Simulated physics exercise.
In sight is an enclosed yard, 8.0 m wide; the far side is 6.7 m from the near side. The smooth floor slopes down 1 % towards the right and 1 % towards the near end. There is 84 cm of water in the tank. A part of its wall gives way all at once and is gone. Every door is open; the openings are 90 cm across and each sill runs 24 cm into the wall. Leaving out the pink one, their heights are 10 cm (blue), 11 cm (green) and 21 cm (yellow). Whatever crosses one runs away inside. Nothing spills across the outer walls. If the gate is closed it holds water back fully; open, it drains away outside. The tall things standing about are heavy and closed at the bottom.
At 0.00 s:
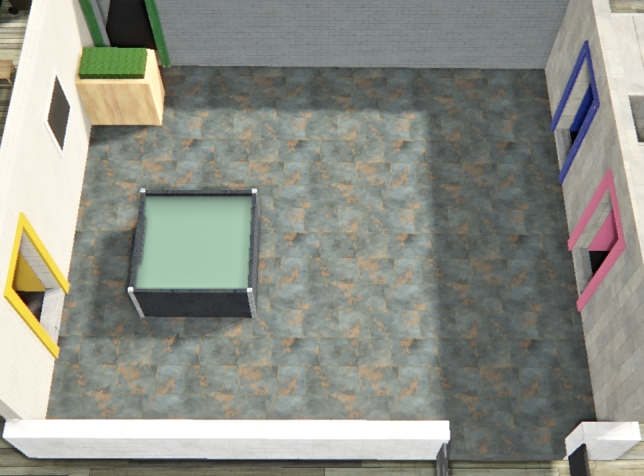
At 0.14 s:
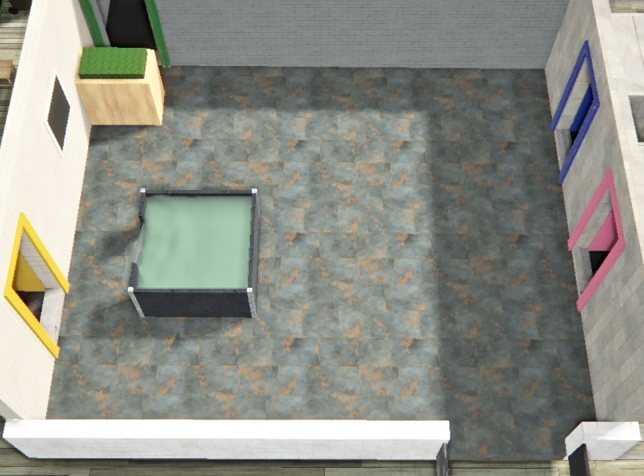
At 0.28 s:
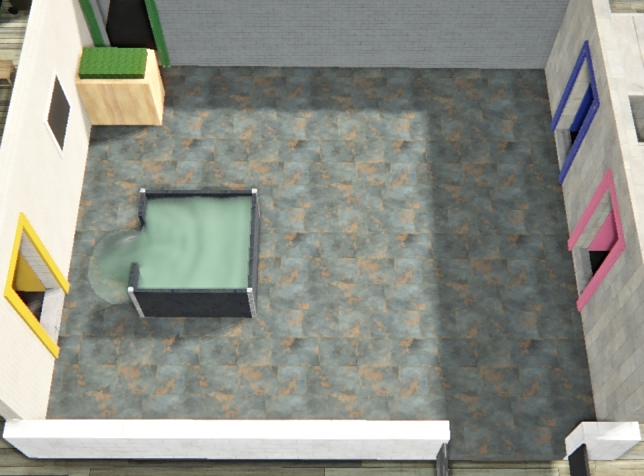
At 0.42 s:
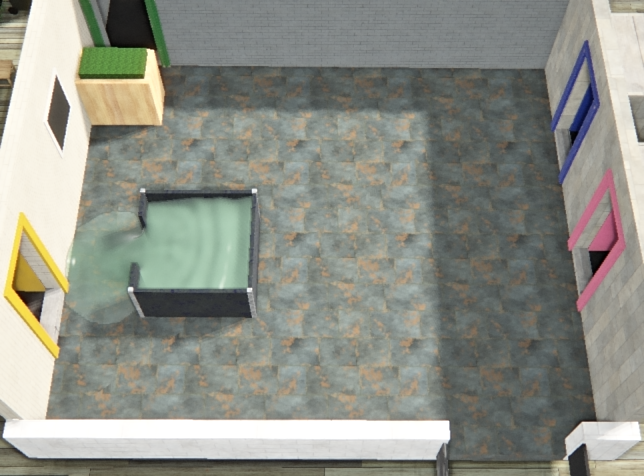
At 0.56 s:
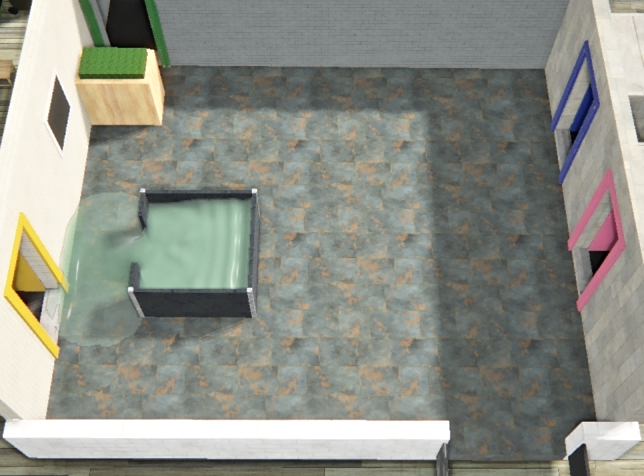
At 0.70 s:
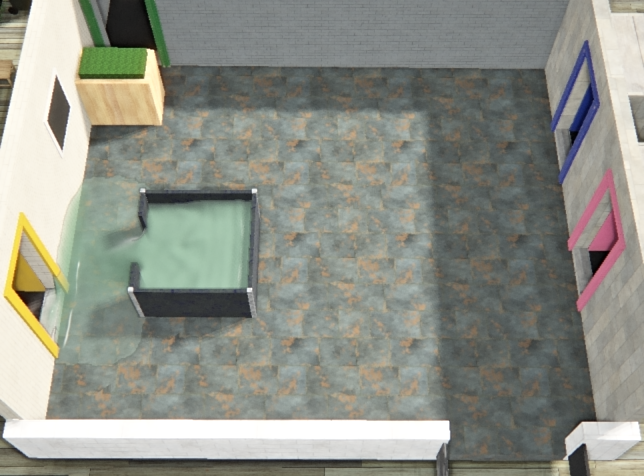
In a walled yard, green water pours from a tank's left side and spreads across the floor.
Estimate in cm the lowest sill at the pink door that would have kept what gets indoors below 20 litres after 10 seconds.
At least 7.5 cm or so.
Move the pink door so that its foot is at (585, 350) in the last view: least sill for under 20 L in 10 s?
Roughly 8.0 cm.
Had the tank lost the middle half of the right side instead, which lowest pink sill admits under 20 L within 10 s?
About 15 cm.
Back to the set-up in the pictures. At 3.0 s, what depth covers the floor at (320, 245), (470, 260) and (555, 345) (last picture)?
In that order: 0, 0 and 0 cm.
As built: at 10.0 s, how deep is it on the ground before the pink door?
About 9.0 cm.
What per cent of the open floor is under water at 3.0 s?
Some 35 per cent of it.
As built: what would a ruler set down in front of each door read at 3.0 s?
In cm: Blue 0, green 0, pink 0, yellow 20.
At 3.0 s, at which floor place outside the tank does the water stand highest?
Around (71, 265).
After 1.4 s water covers 10 % of the floor, deepest (48 cm) near (71, 265); it has not reached the pink door.
After 3.0 s water covers 35 % of the floor, deepest (32 cm) near (71, 265); it has not reached the pink door.
After 10.0 s water covers 90 % of the floor, deepest (12 cm) near (583, 438); 9 cm at the pink door, 5 litres in over its 10 cm sill.
At the pink door as built, the water arrived by 6.1 s and peaked near 12 cm at 7.2 s.
With a sill of 7 cm, 26 litres would have come in within the 10 s; with 9.5 cm, 7 litres. So under 20 litres takes about 7.5 cm.
